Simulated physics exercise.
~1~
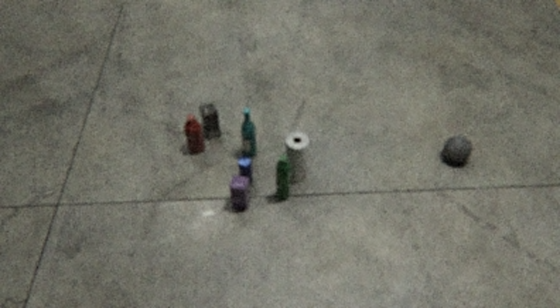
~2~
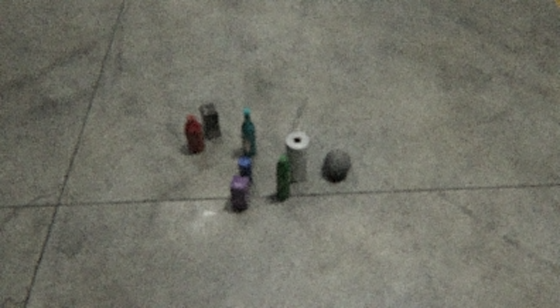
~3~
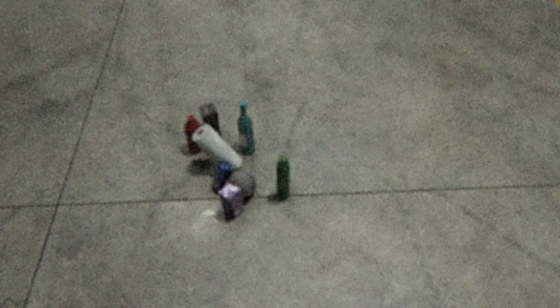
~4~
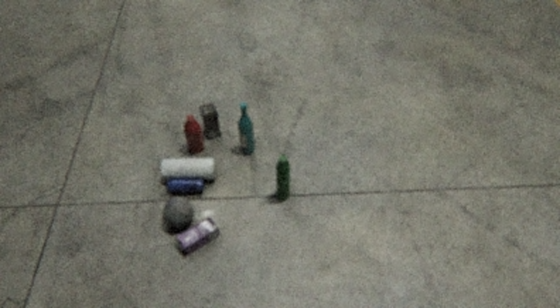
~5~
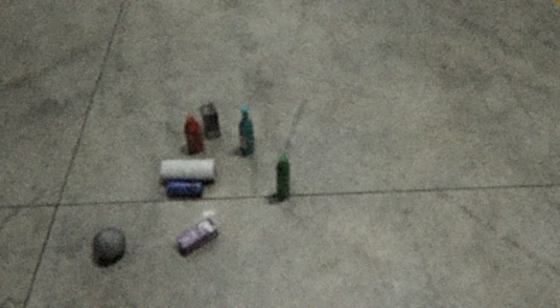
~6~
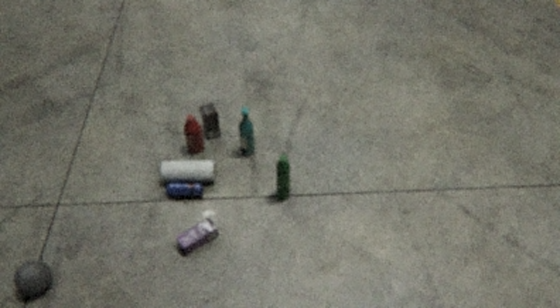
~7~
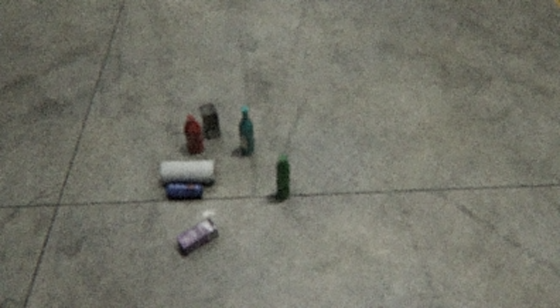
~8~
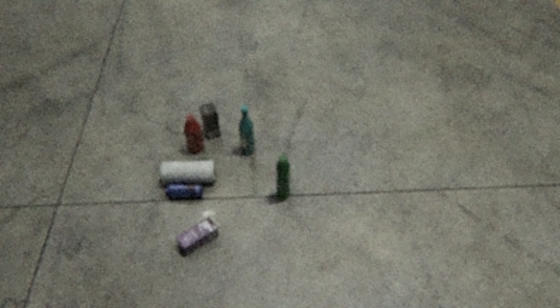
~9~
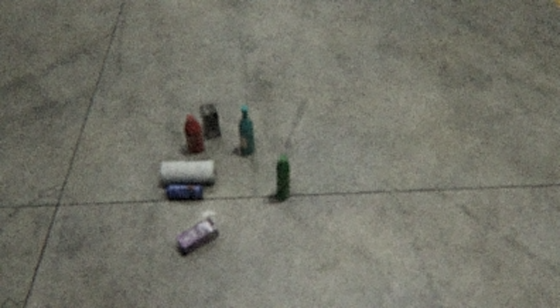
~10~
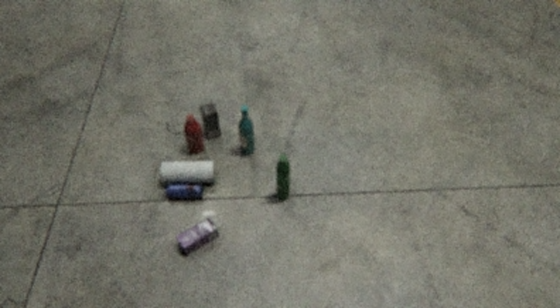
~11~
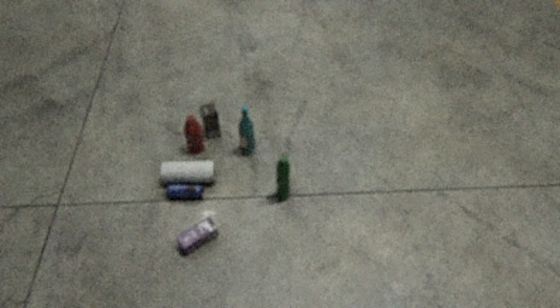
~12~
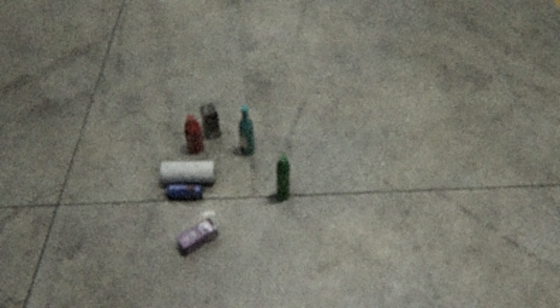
A dark grey ball rolled in from the right across a concrete floor into a cluster of bottles and containers, knocking over a white roll, a blue can and a purple carton, then rolled out of view at lower left while the others stayed standing.
